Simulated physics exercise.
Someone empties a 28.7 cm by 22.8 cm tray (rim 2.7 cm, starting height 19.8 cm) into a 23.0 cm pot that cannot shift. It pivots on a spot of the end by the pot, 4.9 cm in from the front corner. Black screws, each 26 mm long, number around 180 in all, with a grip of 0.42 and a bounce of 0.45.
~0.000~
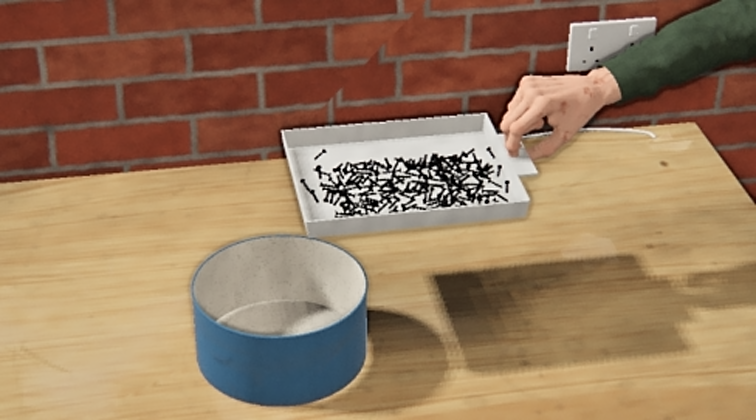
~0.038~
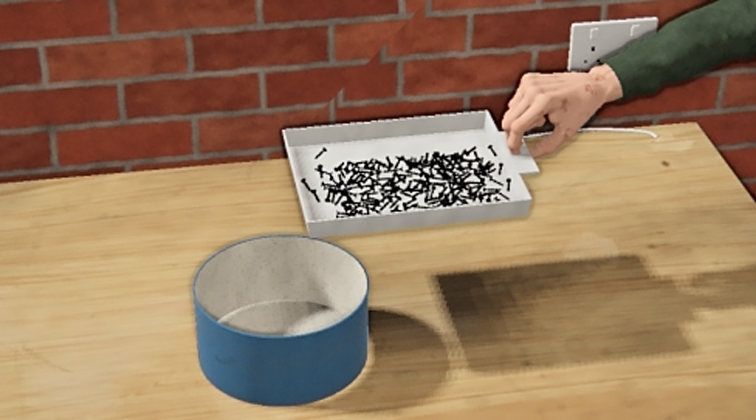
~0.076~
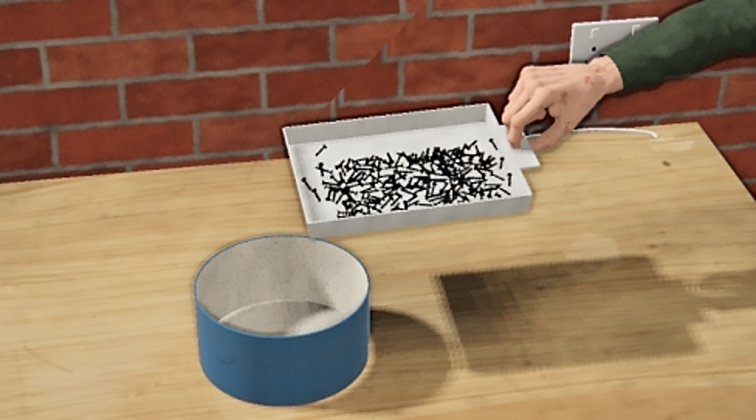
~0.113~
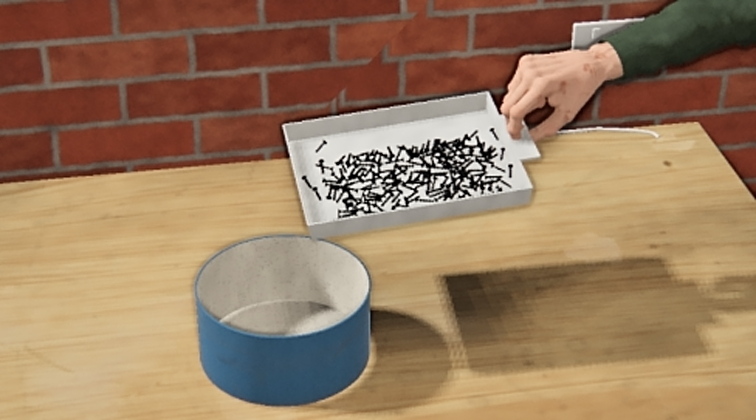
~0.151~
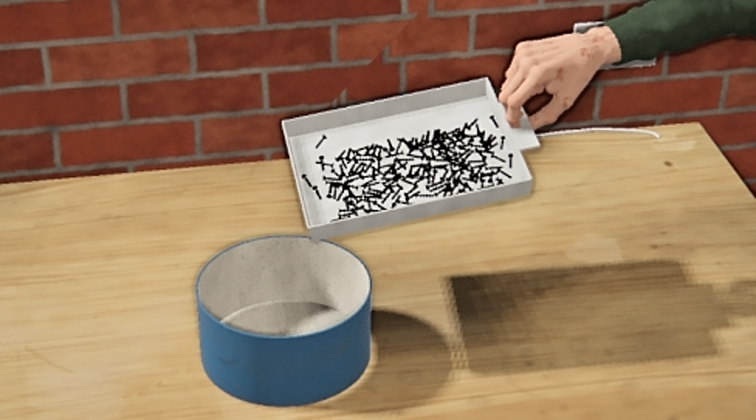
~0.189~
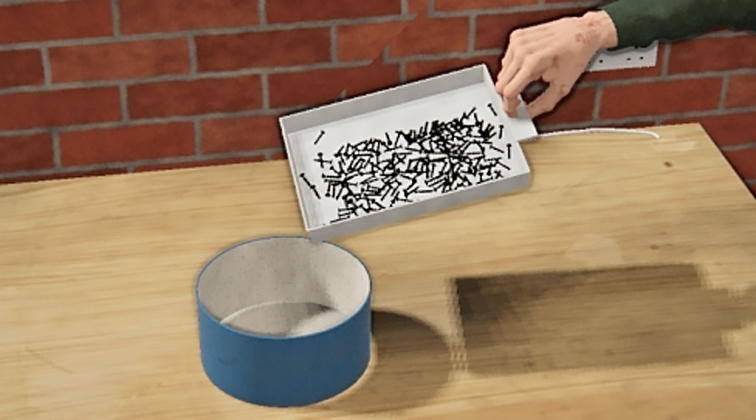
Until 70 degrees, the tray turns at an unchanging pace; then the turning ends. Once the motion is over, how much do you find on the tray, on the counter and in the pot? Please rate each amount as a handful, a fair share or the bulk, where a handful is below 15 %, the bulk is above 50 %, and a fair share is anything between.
Left on the tray: A fair share; counter: A handful; pot: The bulk.
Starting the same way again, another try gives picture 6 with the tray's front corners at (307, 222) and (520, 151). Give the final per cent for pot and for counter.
In the pot: 40 per cent; on the counter: 25 per cent.
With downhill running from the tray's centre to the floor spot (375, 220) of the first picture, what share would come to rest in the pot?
I'd say close to 40 %.
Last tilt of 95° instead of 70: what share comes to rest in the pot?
In that case it comes to about 100 in a hundred.
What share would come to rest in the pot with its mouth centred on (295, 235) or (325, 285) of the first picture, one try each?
Roughly 0 per cent, then 70 per cent.
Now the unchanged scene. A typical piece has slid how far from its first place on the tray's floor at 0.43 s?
Displacement on the tray: About 3 cm.
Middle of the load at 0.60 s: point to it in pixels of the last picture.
Estimated load position: Around (335, 198).
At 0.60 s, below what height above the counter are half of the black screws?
Median height: Approx. 24 cm.
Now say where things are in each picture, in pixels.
The first frame shows tray tilt 0 degrees, front corners at (309, 220) and (526, 199); middle of the pieces at (417, 185); pot at (280, 284).
The second frame shows tray tilt 1 degrees, front corners at (310, 220) and (527, 198); middle of the pieces at (418, 184).
The third frame shows tray tilt 3 degrees, front corners at (310, 221) and (528, 193); middle of the pieces at (419, 180).
The fourth frame shows tray tilt 6 degrees, front corners at (311, 222) and (528, 186), lowest corner left front; middle of the pieces at (420, 175).
The fifth frame shows tray tilt 10 degrees, front corners at (311, 225) and (528, 178), lowest corner left front; middle of the pieces at (420, 168).
The sixth frame shows tray tilt 15 degrees, front corners at (310, 228) and (526, 170), lowest corner left front; middle of the pieces at (418, 162); pot at (284, 284). Its pace works out near 115 degrees a second.
After 0.43 s, tilt 42 degrees; the tray holds 100 %, the pot 0 %.
After 0.60 s, tilt 62 degrees; the tray holds 100 %, the pot 0 %.
After 0.88 s, tilt 70 degrees; the tray holds 50 %, the pot 40 %.
In the end, at 2.2 s, tray 30 %, counter 0 %, pot 70 %.
